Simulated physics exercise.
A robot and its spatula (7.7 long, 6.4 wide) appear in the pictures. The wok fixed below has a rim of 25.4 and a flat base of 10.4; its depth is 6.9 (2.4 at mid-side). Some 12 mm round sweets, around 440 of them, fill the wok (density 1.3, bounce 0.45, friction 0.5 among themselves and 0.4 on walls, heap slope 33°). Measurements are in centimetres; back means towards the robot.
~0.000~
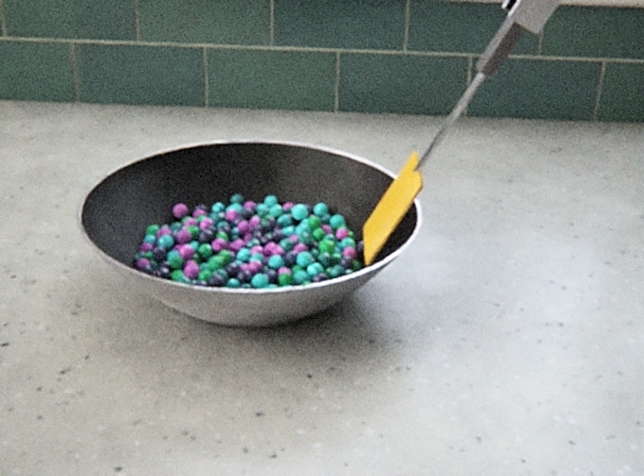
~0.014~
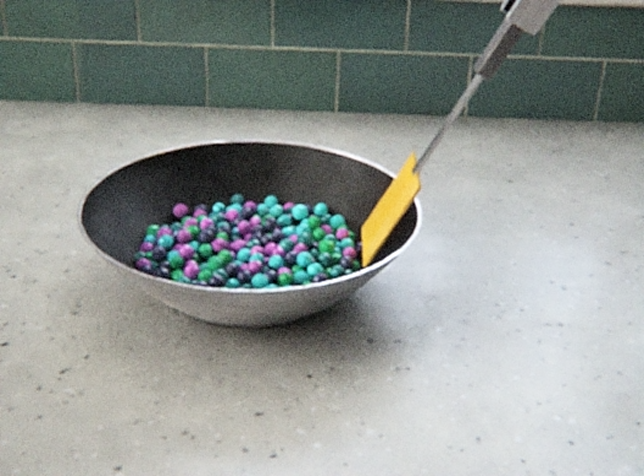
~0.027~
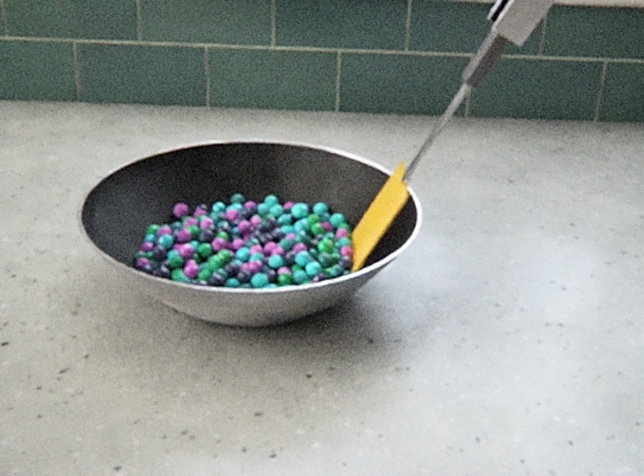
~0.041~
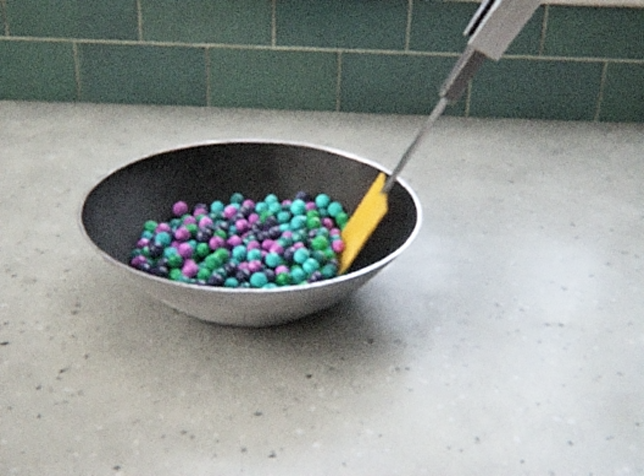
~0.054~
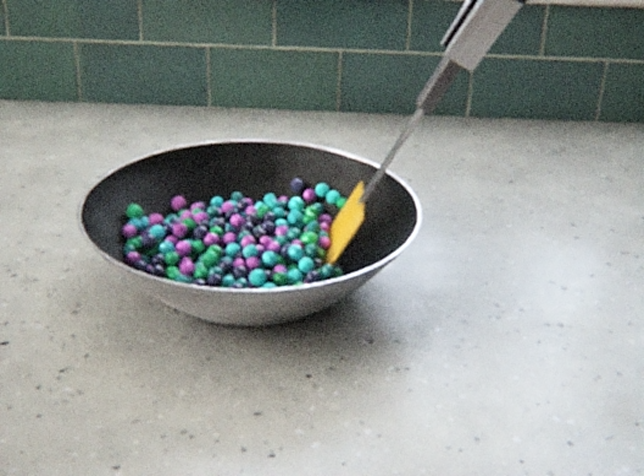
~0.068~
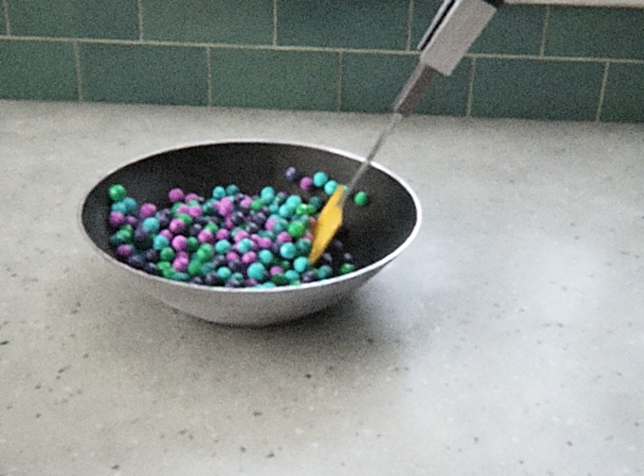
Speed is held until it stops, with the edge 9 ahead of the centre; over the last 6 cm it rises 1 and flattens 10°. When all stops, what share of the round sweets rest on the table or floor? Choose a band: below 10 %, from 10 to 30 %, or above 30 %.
That share falls above 30 %.
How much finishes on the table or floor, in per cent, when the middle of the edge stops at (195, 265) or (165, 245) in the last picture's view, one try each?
Try 1: Approx. 10 %; try 2: Approx. 35 %.
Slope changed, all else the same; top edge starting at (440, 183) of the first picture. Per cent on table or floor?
Some 45 per cent.
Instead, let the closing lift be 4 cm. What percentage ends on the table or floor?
You'd expect near 45 percent of it there.
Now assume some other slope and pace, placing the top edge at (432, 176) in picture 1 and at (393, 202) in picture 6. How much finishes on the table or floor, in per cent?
Around 25 per cent finishes there.
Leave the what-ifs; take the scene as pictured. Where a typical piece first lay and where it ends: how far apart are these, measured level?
About 11 cm.
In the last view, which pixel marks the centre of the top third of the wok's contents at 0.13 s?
Centre: Roughly (157, 207) in the last picture.
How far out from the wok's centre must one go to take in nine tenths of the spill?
Roughly 55 cm.
By 0.10 s, sloping 62°, highest piece 9 above the table; 444 in the wok, 1 on the blade or in flight.
By 0.13 s, sloping 59°, highest piece 12 above the table; 436 in the wok, 9 on the blade or in flight.
By 0.35 s, sloping 52°, highest piece 17 above the table; 233 in the wok, 48 on the table or floor, 164 on the blade or in flight.
By 1.40 s, sloping 52°, highest piece 5 above the table; 233 in the wok, 212 on the table or floor.
Final count, 233 in the wok, 212 on the table or floor. That is 48 % on the table or floor.
